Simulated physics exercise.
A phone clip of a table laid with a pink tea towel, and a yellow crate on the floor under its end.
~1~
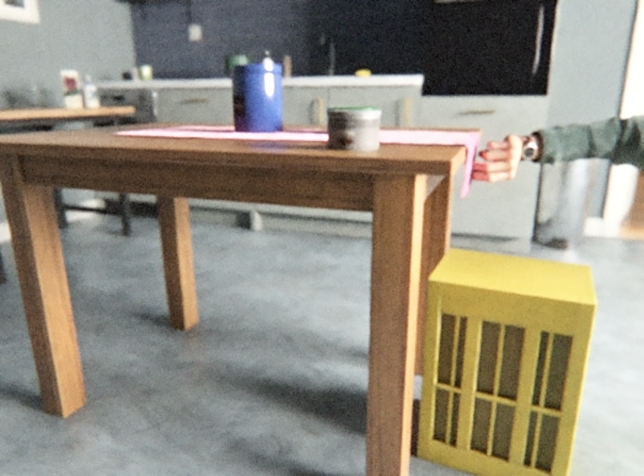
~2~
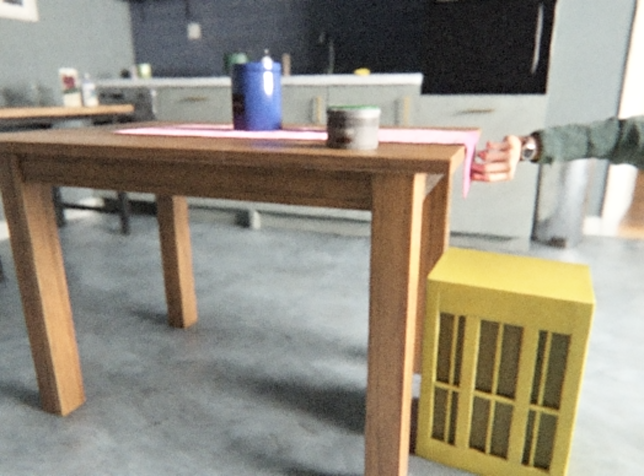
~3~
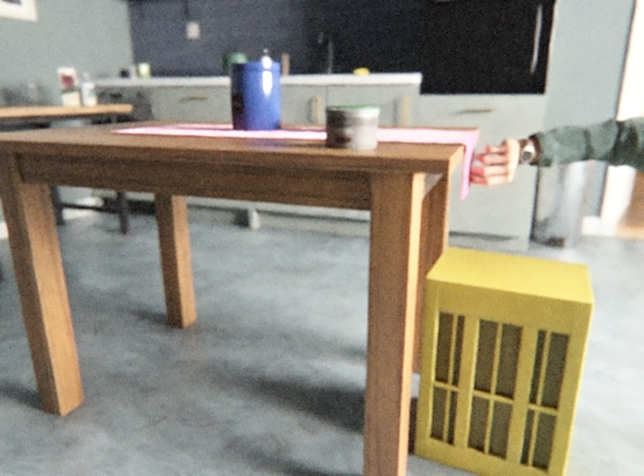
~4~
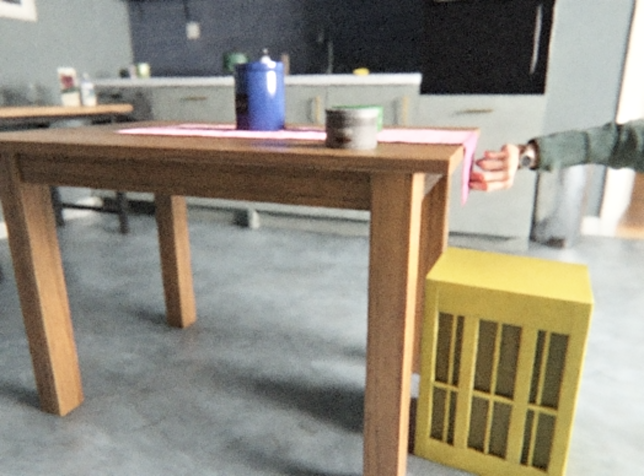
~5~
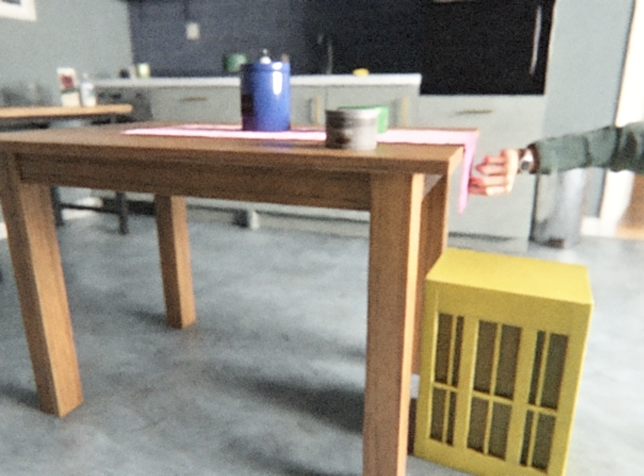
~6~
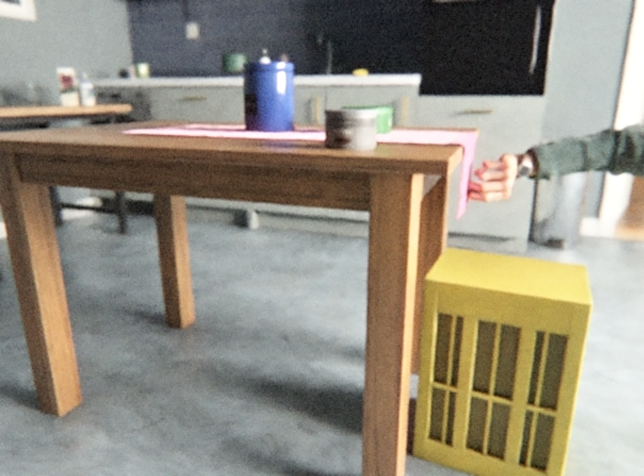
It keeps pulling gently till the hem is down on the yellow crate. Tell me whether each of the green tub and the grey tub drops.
Outcome: The green tub remains up there, the grey tub keeps clear of the edge.
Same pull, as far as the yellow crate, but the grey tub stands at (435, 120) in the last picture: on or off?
Then it drops.
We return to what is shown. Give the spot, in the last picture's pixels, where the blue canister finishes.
At about (323, 98).
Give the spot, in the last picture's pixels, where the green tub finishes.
Near (427, 121).
Then, 0.58 s on from there, hem going down; green tub carried along near (401, 121); grey tub in place.
Then, 1.08 s on from there, hem on the crate; green tub carried along near (427, 121); grey tub in place.
In the end, hem on the crate; green tub carried along near (427, 121); grey tub in place. The green tub keeps clear of the edge and the grey tub stays on the table.
